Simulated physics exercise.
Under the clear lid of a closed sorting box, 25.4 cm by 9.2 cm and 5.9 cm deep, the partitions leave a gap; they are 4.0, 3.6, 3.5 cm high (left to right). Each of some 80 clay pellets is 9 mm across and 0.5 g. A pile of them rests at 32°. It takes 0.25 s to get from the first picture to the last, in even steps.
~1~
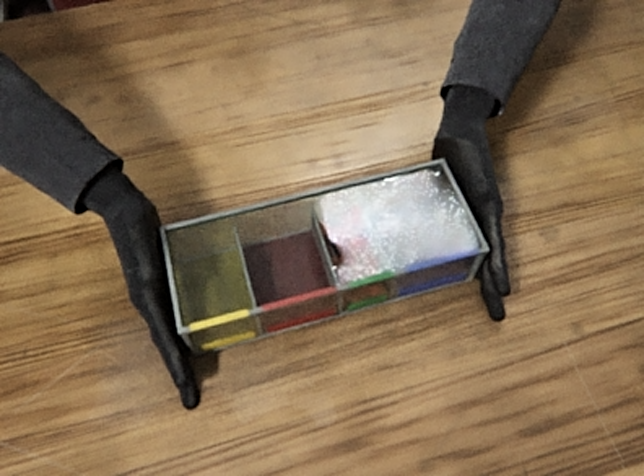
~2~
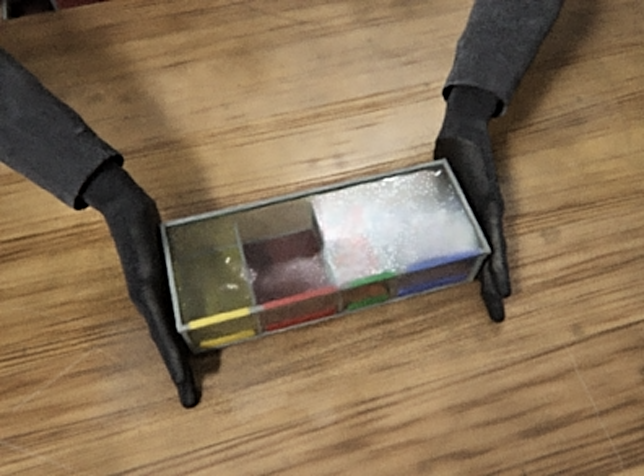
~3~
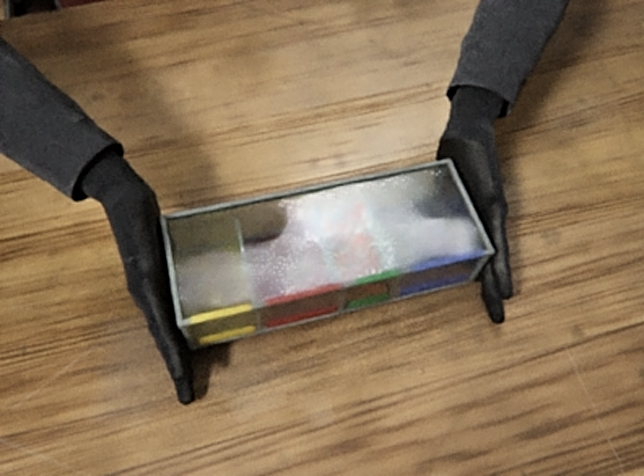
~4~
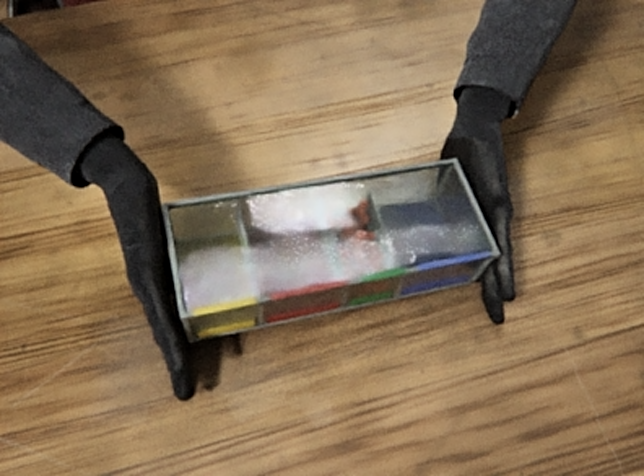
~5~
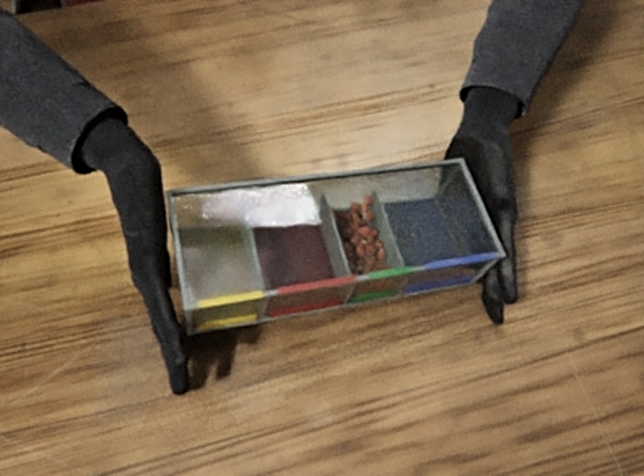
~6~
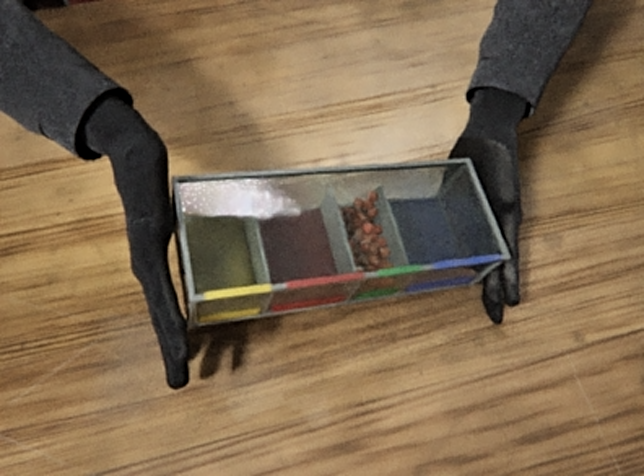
White glare sliding leftward across a clear-lidded, four-section box as dark-gloved hands slightly tilt it, revealing reddish-brown pellets in the green-marked section.
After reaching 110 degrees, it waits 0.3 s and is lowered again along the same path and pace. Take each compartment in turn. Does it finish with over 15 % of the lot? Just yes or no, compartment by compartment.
Red compartment gets a no, blue compartment gets a yes, green compartment gets a no, yellow compartment gets a no.
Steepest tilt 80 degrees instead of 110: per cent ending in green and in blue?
Then green would end with 95 per cent and blue with 5 per cent.
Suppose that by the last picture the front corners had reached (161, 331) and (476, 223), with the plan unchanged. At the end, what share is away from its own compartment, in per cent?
About 100 %.
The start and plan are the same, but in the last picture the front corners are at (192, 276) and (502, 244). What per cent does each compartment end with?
Per cent by compartment: Red 0, blue 100, green 0, yellow 0.
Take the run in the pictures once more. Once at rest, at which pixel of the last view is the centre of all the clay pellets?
Once everything settles, the centre is around (441, 266).
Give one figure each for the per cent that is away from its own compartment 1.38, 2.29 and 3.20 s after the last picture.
Roughly 75, 90, 90.
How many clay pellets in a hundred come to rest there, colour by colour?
Red: 0%; blue: 90%; green: 10%; yellow: 0%.
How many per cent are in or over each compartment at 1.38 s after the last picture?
Red 0 %, blue 75 %, green 25 %, yellow 0 %.
Then, 1.38 s after the last picture, tilt 110 degrees; blue 75 %, green 25 %.
Then, 2.29 s after the last picture, tilt 56 degrees; blue 90 %, green 10 %.
Then, 3.20 s after the last picture, tilt 0 degrees; blue 90 %, green 10 %.
In the end, red 0 %, blue 90 %, green 10 %, yellow 0 %.
